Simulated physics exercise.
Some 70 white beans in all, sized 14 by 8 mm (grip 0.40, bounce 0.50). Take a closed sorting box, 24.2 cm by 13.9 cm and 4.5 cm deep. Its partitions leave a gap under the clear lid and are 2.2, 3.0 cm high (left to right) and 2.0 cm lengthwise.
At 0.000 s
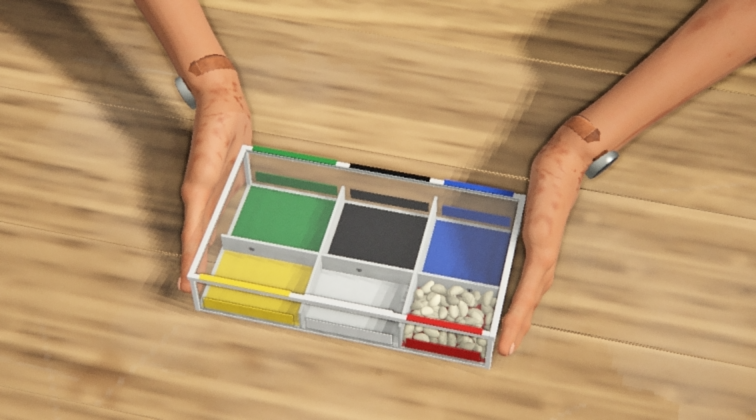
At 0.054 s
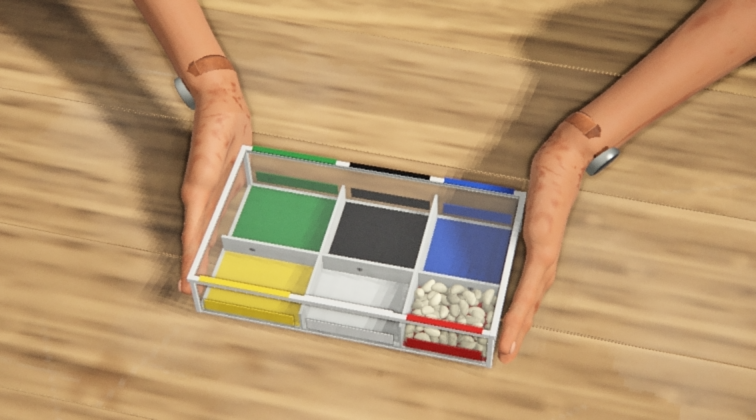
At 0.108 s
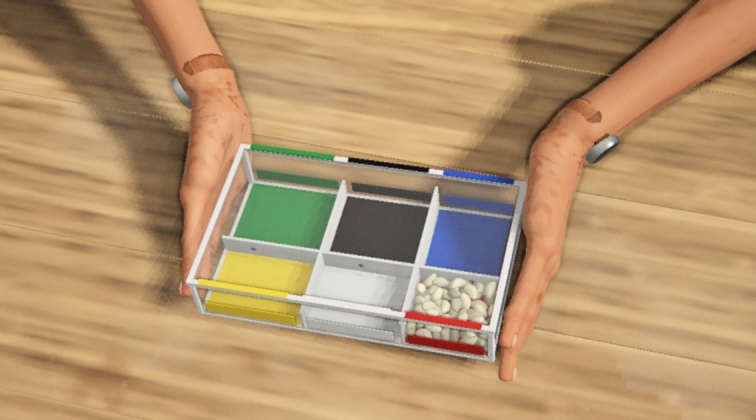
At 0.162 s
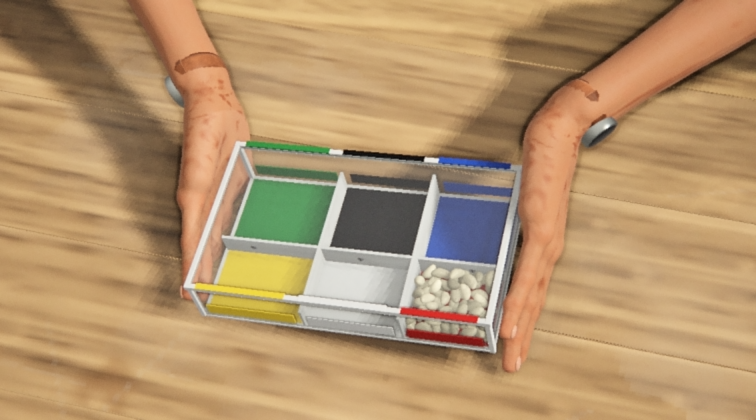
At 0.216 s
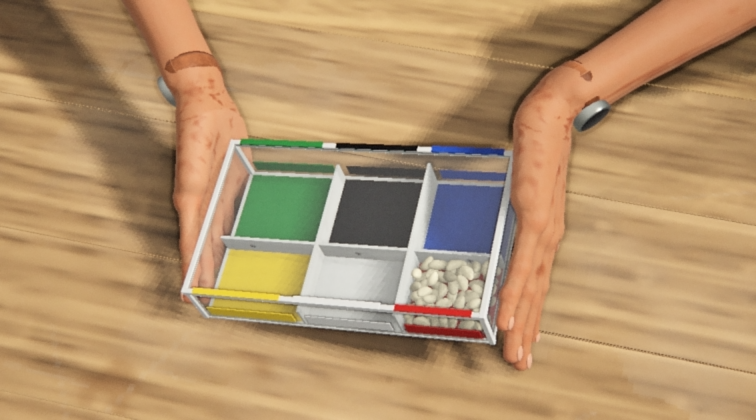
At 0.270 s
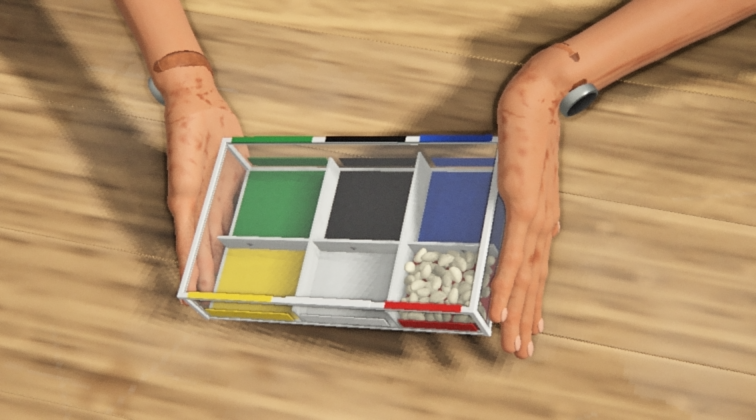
In this clip, two hands hold a clear-lidded box with six coloured compartments above a wooden surface and gradually tilt it toward its left front corner, while the white beans remain in the red-marked compartment at front right.
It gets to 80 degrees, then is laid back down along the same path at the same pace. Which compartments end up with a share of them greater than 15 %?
Red: Greater. Blue: Not greater. Green: Not greater. Yellow: Not greater. White: Not greater. Black: Not greater.
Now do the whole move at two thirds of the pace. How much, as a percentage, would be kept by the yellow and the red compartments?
Yellow = 5 per cent, red = 90 per cent.
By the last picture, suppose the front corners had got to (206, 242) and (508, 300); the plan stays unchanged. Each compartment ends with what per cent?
Red 50, blue 50, green 0, yellow 0, white 0, black 0.
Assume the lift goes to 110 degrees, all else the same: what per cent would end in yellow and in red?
Yellow 20 %, red 80 %.
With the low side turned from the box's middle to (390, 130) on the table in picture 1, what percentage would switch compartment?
Roughly 55 % of the pieces.
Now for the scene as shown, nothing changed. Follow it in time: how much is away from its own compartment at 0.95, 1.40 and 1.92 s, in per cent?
I'd put the three at close to 5, 10 and 10.
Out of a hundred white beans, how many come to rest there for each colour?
Per cent by compartment - red 90, blue 0, green 0, yellow 5, white 5, black 0.
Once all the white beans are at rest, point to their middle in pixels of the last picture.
Once everything settles, the centre is around (440, 337).
After 0.95 s, tilt 78 degrees; red 95 %, white 5 %.
Then, at 1.40 s, tilt 33 degrees; red 90 %, yellow 5 %, white 5 %.
Then, at 1.92 s, tilt 0 degrees; red 90 %, yellow 5 %, white 5 %.
At rest (2.6 s), red 90 %, blue 0 %, green 0 %, yellow 5 %, white 5 %, black 0 %.
